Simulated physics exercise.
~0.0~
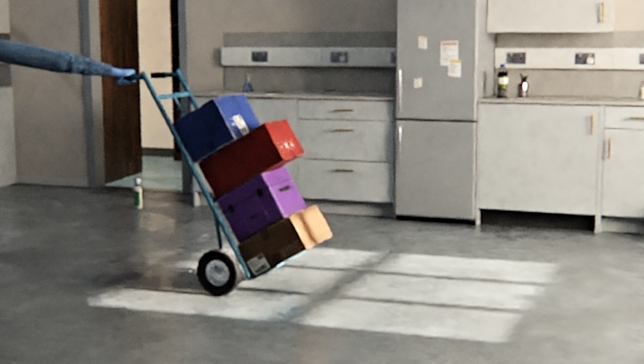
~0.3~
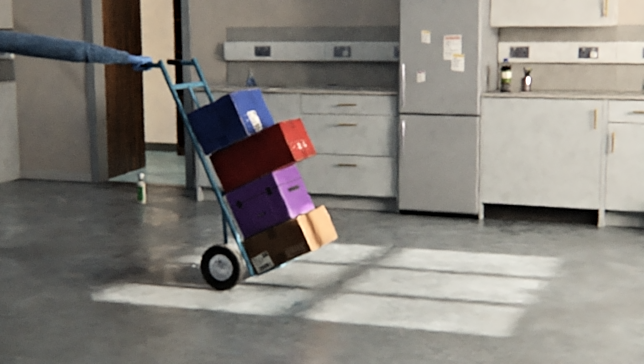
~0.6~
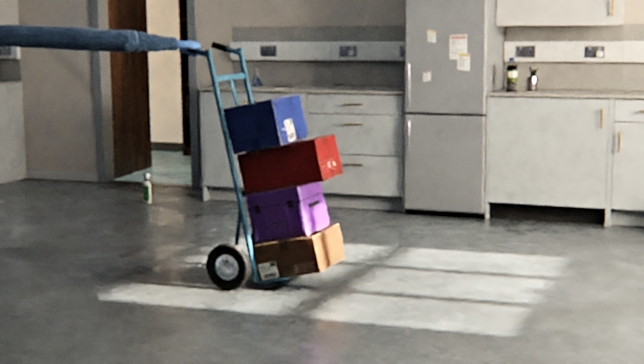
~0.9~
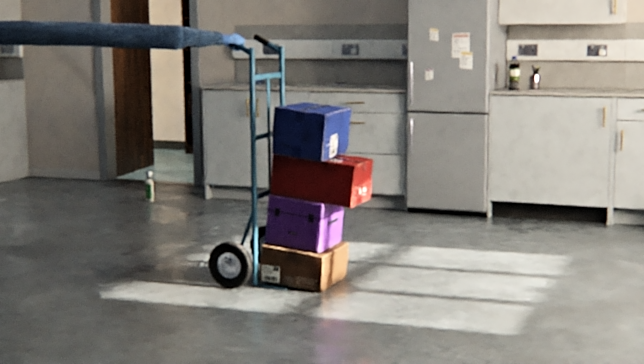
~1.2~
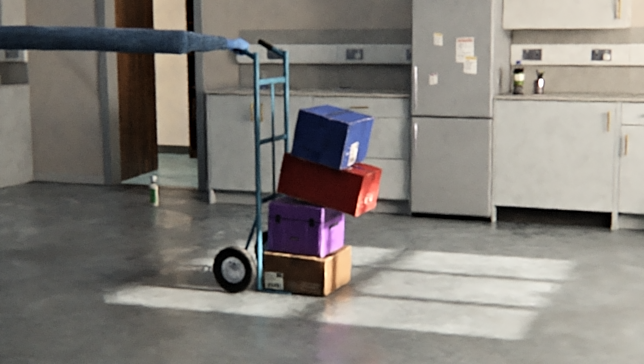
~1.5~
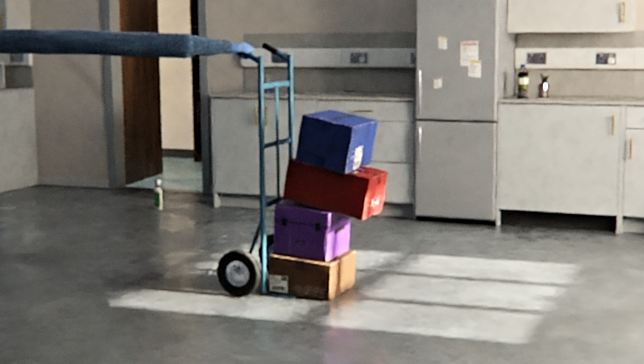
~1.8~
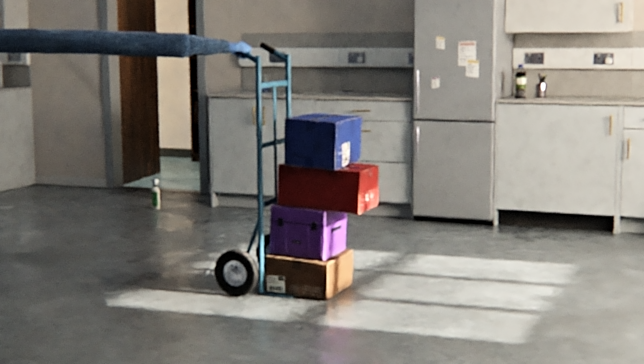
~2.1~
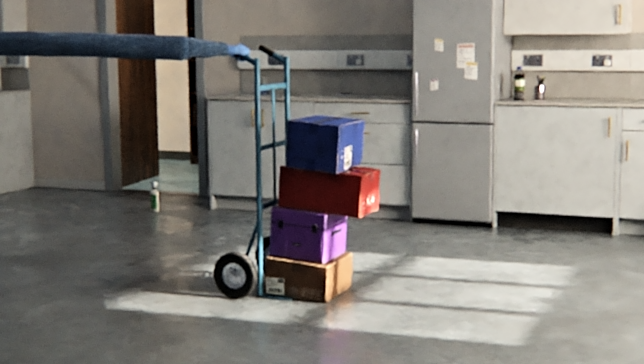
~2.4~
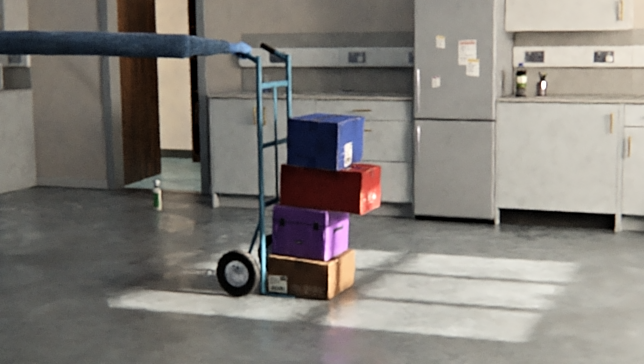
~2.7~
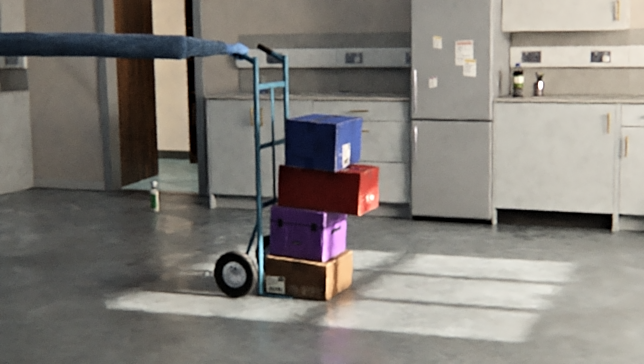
A blue sack truck carrying four stacked boxes leans back toward the left in a grey kitchen, seen from the side by a slightly swaying camera. A brown parcel sits at the bottom, then a purple toolbox, a red parcel and a blue box on top, with cabinets and a fridge behind. A blue-sleeved arm reaching in from the left swings the truck upright. As it stops, the blue box and red parcel tip together to the right, then rock back and settle. The truck stands still, still held, with all four boxes stacked and the blue one slightly shifted.
